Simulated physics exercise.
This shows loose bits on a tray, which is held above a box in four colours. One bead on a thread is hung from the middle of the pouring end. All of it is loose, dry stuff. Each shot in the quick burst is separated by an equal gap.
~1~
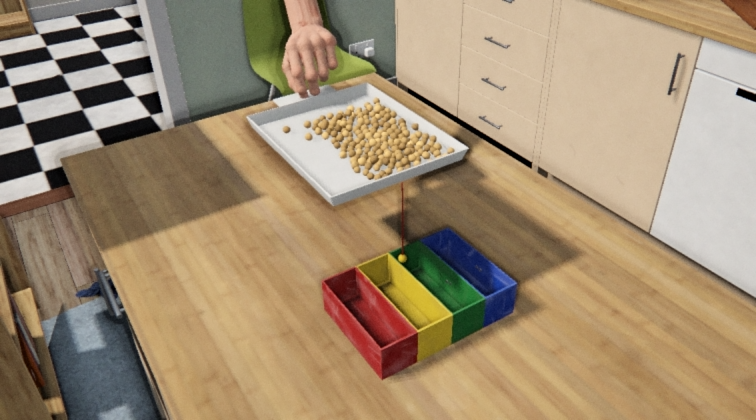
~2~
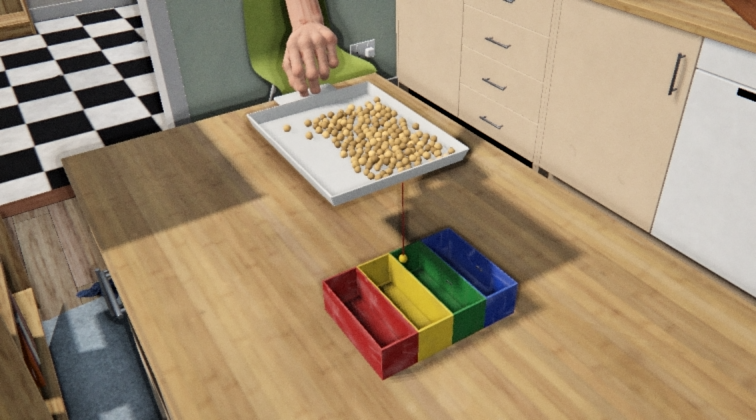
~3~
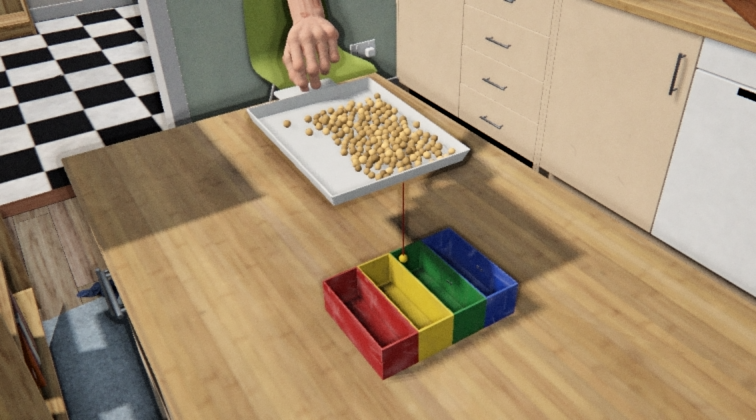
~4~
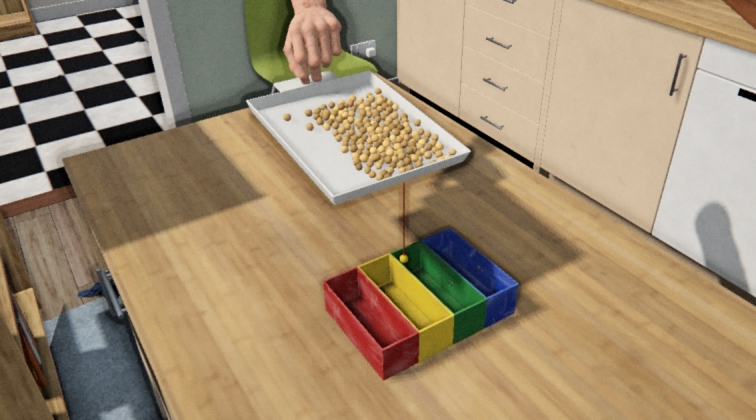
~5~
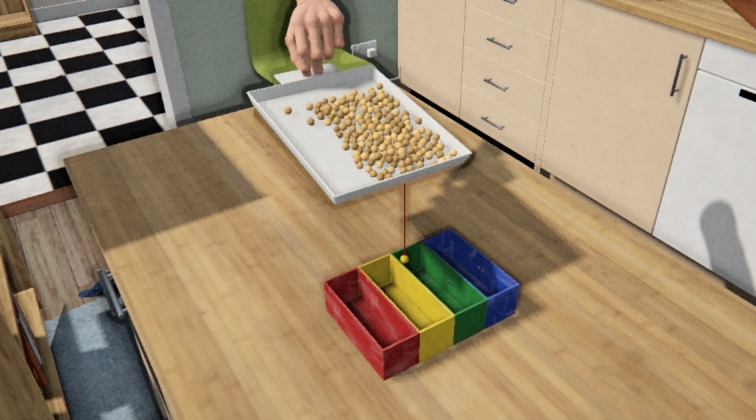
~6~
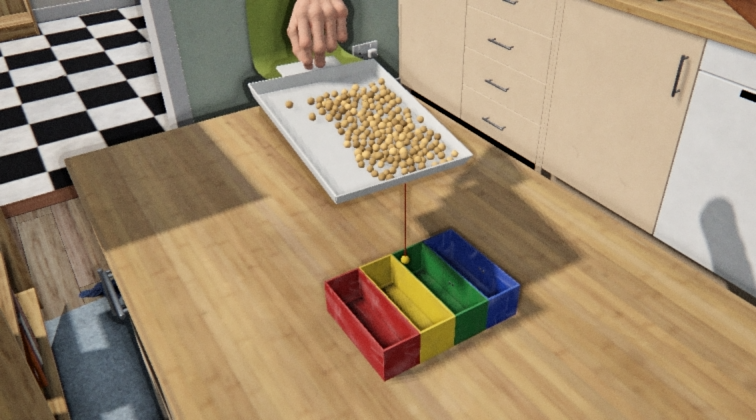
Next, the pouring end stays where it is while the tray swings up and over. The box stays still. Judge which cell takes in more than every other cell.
The blue cell takes in the most.
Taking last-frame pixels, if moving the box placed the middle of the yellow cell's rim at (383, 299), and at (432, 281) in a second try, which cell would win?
In the first case it's the blue cell, in the second it's the green one.
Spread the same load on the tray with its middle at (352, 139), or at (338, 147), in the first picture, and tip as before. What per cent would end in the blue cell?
40 and 50 per cent.
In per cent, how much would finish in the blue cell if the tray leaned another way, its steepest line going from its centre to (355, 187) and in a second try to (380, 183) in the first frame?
Near 0 % and, after that, 10 %.
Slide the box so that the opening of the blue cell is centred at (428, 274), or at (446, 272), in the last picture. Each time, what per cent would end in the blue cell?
First try: Roughly 30 per cent; second try: Roughly 30 per cent.
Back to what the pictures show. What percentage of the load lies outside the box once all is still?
20 per cent.
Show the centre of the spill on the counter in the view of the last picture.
Centre: Close to (536, 275).
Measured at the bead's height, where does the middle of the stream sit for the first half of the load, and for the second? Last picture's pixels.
At (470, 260) for the first part, then at (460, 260) for the others.
Shortly afterwards, tray tipped steeply; all but a few on the tray; only a few falling or outside the box.
Next, tray tipped right over; near a quarter on the tray; near a quarter in the blue cell; near a quarter in the green cell; only a few in the yellow cell; near a third falling or outside the box.
Some moments later, tray tipped past a quarter turn; near half in the blue cell; near a quarter in the green cell; a little in the yellow cell; near a quarter falling or outside the box.
In the end, tray tipped past a quarter turn; near half in the blue cell; near a quarter in the green cell; a little in the yellow cell; none at all in the red cell; near a quarter outside the box.
